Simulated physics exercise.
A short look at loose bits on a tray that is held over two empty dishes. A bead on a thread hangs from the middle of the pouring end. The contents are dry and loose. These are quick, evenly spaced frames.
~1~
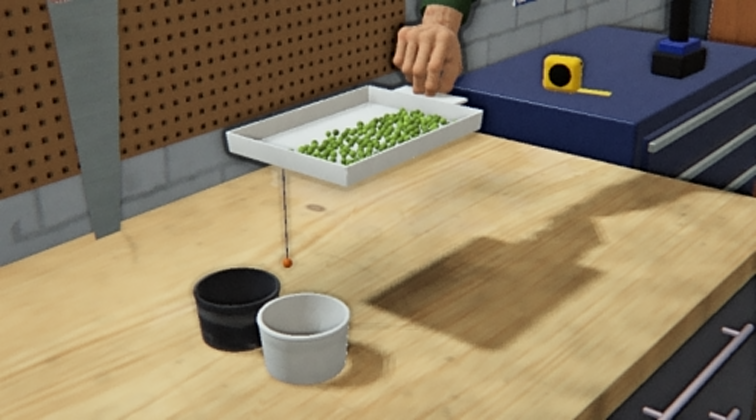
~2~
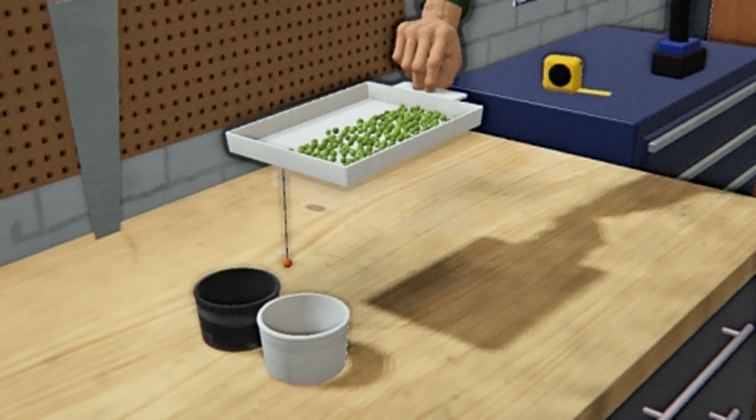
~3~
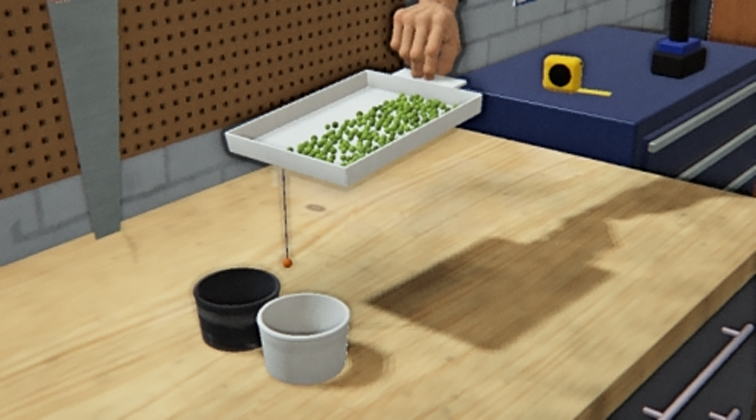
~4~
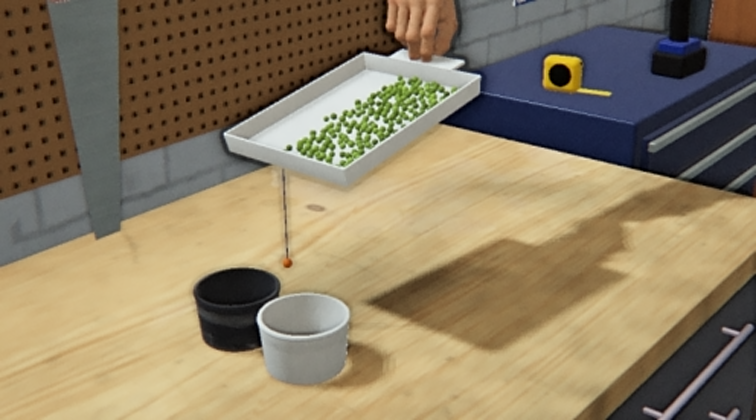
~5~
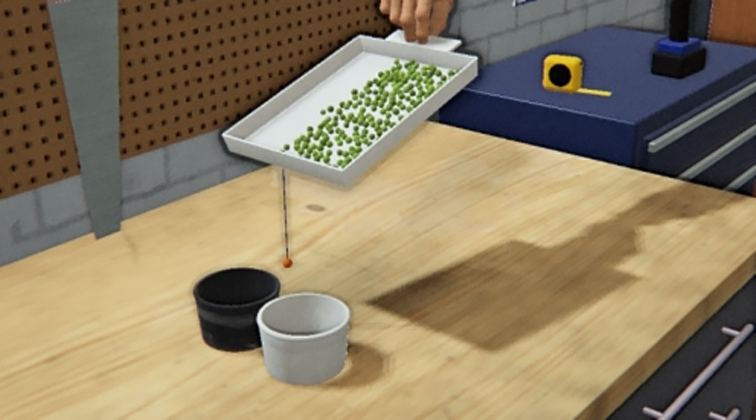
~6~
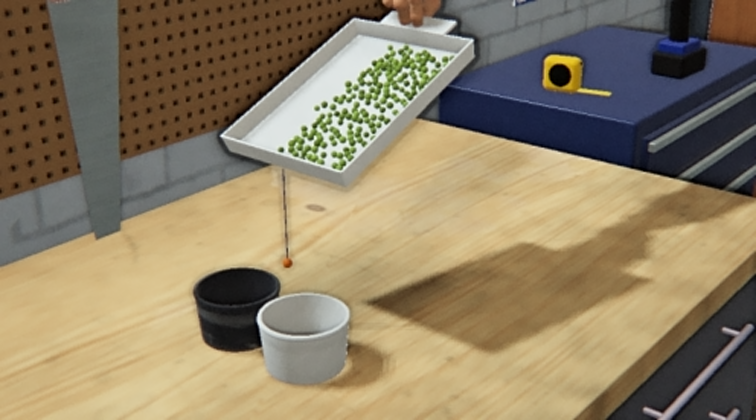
A hand at the top grips the handle of a white tray of green dried peas above a pale wooden workbench, seen from slightly above in a workshop. Below hang an orange bead on a dark thread and, beneath it, an empty black dish beside a whitish one, with blue drawers and a yellow tape measure behind. The hand raises the tray's far end, steadily tilting it, and the peas shift and spread toward the lower end, while the camera stays still.
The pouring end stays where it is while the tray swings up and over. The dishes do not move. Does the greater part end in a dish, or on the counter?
Caught overall: The larger part.
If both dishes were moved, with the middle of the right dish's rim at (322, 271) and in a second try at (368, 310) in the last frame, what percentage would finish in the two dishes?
Near 0 % and 10 %.
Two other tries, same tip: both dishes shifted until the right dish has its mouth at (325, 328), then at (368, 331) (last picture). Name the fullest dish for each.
In turn: The left-hand dish; left.
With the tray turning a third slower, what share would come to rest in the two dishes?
About 80 per cent.
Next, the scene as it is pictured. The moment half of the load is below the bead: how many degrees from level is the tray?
Around 115° of tilt.
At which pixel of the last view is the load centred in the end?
Roughly at (254, 340).
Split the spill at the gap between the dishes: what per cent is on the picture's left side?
It comes to 90 per cent or so.
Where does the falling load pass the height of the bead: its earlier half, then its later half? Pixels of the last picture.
The first part at (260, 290); the rest at (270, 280).
Shortly afterwards, tray tipped steeply; all but a few on the tray; a little in the air.
Next, tray tipped past a quarter turn; the bulk on the tray; a little in the right dish; a little in the left dish; a little outside both; a little in the air.
Some moments later, tray tipped past a quarter turn; near a third in the right dish; near a third in the left dish; near a quarter outside both; only a few in the air.
In the end, tray tipped past a quarter turn; near a third in the right dish; near a third in the left dish; near a quarter outside both; only a few in the air.
